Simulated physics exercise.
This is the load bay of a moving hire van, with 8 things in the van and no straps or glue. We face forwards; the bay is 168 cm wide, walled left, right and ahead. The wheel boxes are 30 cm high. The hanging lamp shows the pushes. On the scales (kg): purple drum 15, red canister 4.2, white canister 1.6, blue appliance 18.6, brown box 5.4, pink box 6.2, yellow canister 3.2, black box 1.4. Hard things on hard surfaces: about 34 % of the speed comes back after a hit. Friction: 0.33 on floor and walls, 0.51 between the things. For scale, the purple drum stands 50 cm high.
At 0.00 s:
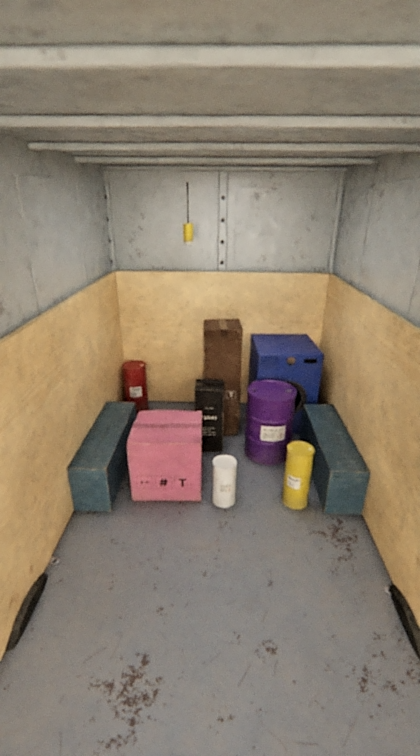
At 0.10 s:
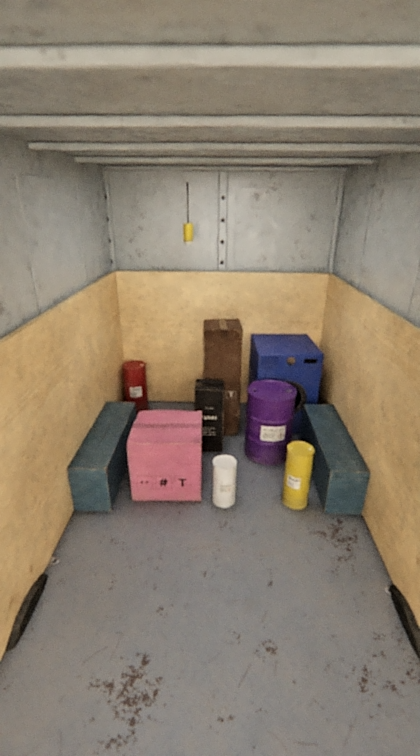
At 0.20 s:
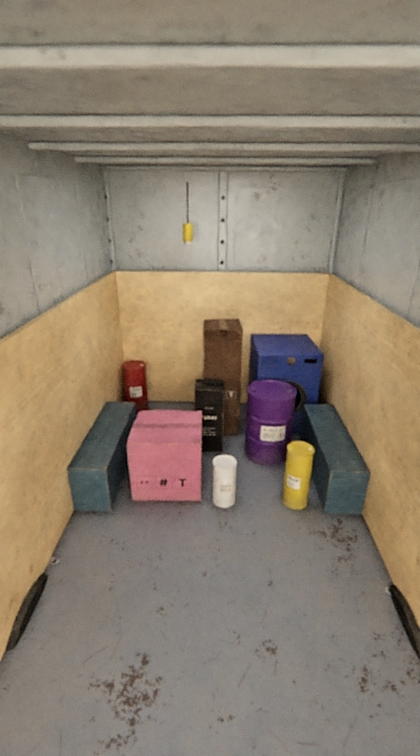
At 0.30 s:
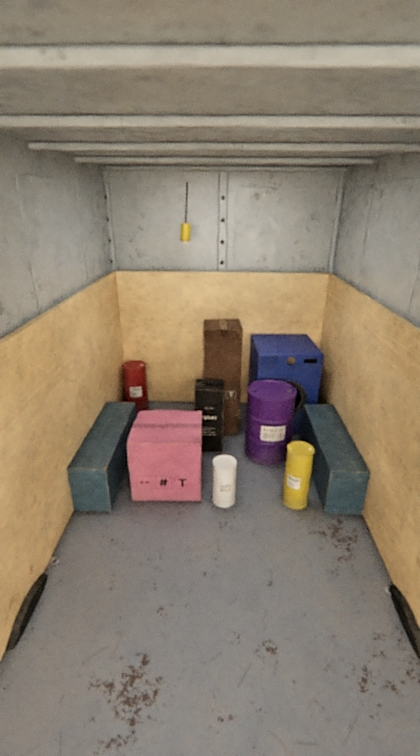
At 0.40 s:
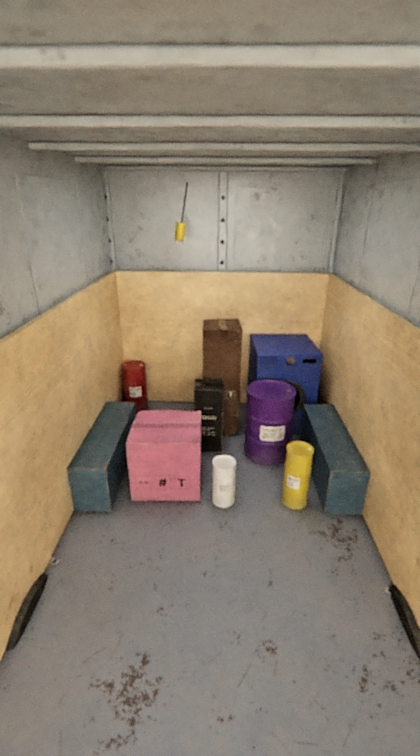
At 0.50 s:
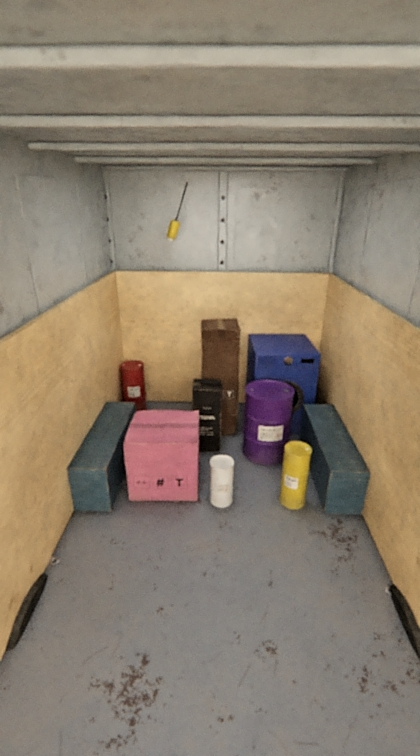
Yellow hanging lamp swinging left in a van's load bay, then the drum, boxes and canisters sliding very slightly left.
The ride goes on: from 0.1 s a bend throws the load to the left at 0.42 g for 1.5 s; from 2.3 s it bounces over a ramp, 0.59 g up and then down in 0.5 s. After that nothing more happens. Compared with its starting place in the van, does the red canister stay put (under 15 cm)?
The red canister keeps its place.
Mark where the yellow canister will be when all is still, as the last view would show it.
At about (222, 473).
By 0.80 s, push 0.42 g left; red canister 3 cm from its spot near (133, 387); brown box tilted 4°; blue appliance 12 cm from its spot.
By 1.10 s, push 0.42 g left; red canister 3 cm from its spot near (133, 387); brown box tilted 21°; blue appliance 30 cm from its spot.
By 1.40 s, push 0.34 g left; red canister 3 cm from its spot near (133, 387); brown box tilted 7°; yellow canister 44 cm from its spot.
When it is over (3.4 s), not toppled but over 15 cm from the start, purple drum, white canister, blue appliance, brown box, yellow canister and black box; the other 2 within 15 cm of the start. In the last view, red canister near (133, 387).
